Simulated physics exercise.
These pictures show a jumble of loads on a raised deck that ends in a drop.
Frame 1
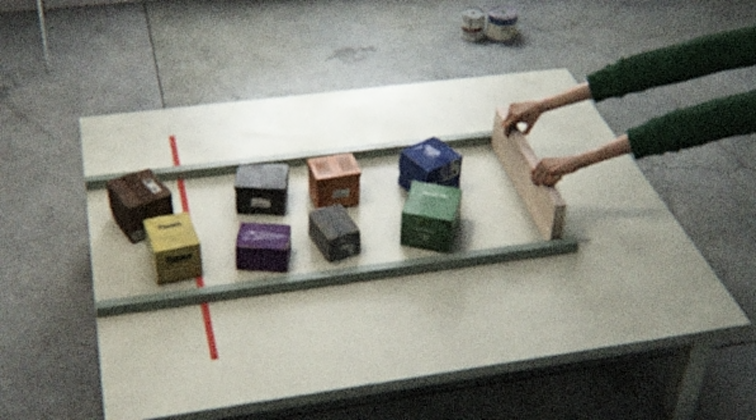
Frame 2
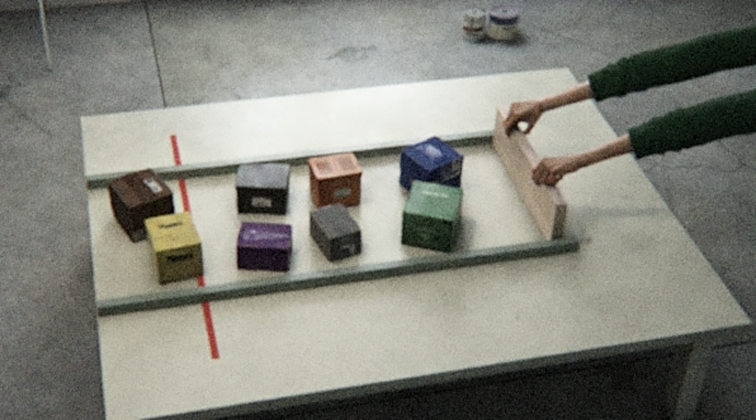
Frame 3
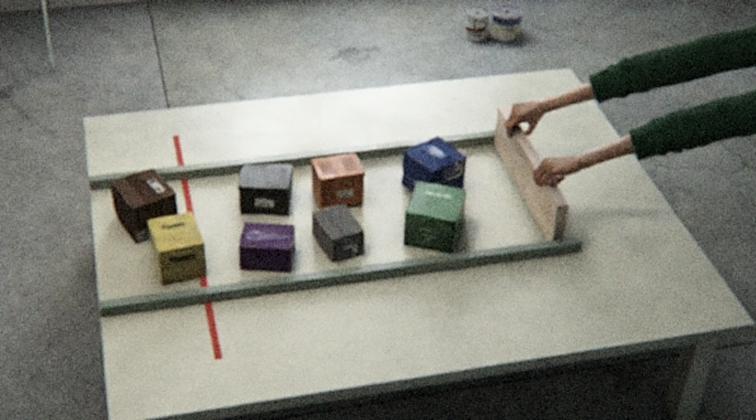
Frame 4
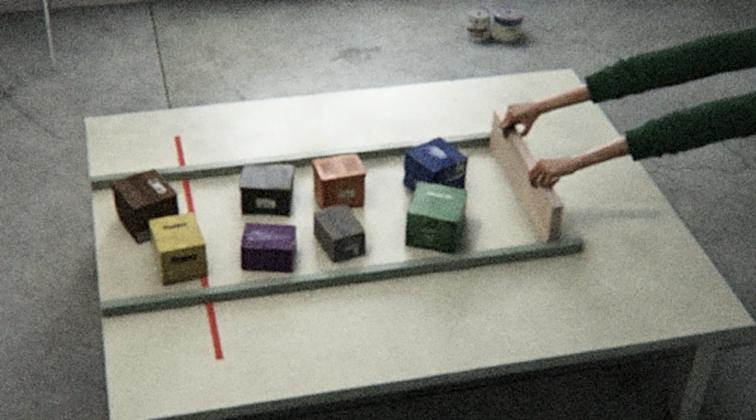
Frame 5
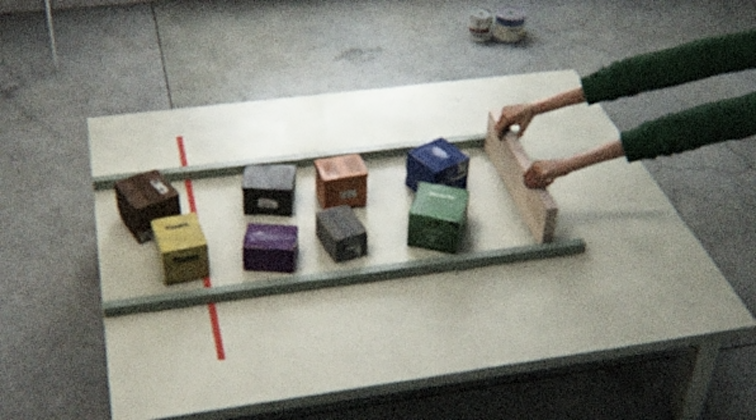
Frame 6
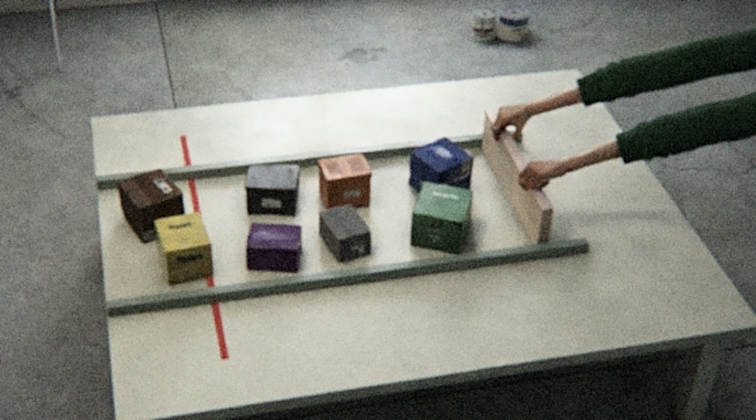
On a pale table, two hands shift a wooden plank slightly left behind several coloured boxes.
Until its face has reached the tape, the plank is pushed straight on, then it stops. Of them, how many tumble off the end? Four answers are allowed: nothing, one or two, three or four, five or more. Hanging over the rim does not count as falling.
You'd find the ones that came down come in at a three or four here.
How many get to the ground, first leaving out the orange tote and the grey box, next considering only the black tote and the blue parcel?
The count is 2 in one try and 2 in the other, in that order.
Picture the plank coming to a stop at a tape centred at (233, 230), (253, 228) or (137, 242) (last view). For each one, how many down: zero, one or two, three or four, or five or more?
Result per tape, in order - one to two / one or two / five or more.
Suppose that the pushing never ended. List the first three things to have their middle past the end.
First the brown parcel, then the yellow box, then the black tote.
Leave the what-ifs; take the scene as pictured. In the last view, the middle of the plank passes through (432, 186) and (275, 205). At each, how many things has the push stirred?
At the first spot the count is 2, and at the second it is 8.
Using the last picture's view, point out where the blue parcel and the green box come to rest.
You'll see the blue parcel at (173, 197), with the green box at (181, 258).
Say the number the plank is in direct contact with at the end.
Looks like 2 of them, all told.
A little later, none off yet; brown parcel at rest near (152, 205); yellow box at rest near (184, 248); purple parcel at rest near (274, 248).
Next, none off yet; brown parcel at rest near (152, 205); yellow box at rest near (184, 248); purple parcel shifted about its own width near (240, 256).
Later still, none off yet; brown parcel shifted about its own width near (84, 210); yellow box shifted about its own width near (102, 257); purple parcel shifted well along near (155, 267).
When it is over, the number that fall off is three or four; down, black tote, purple parcel, yellow box and brown parcel.
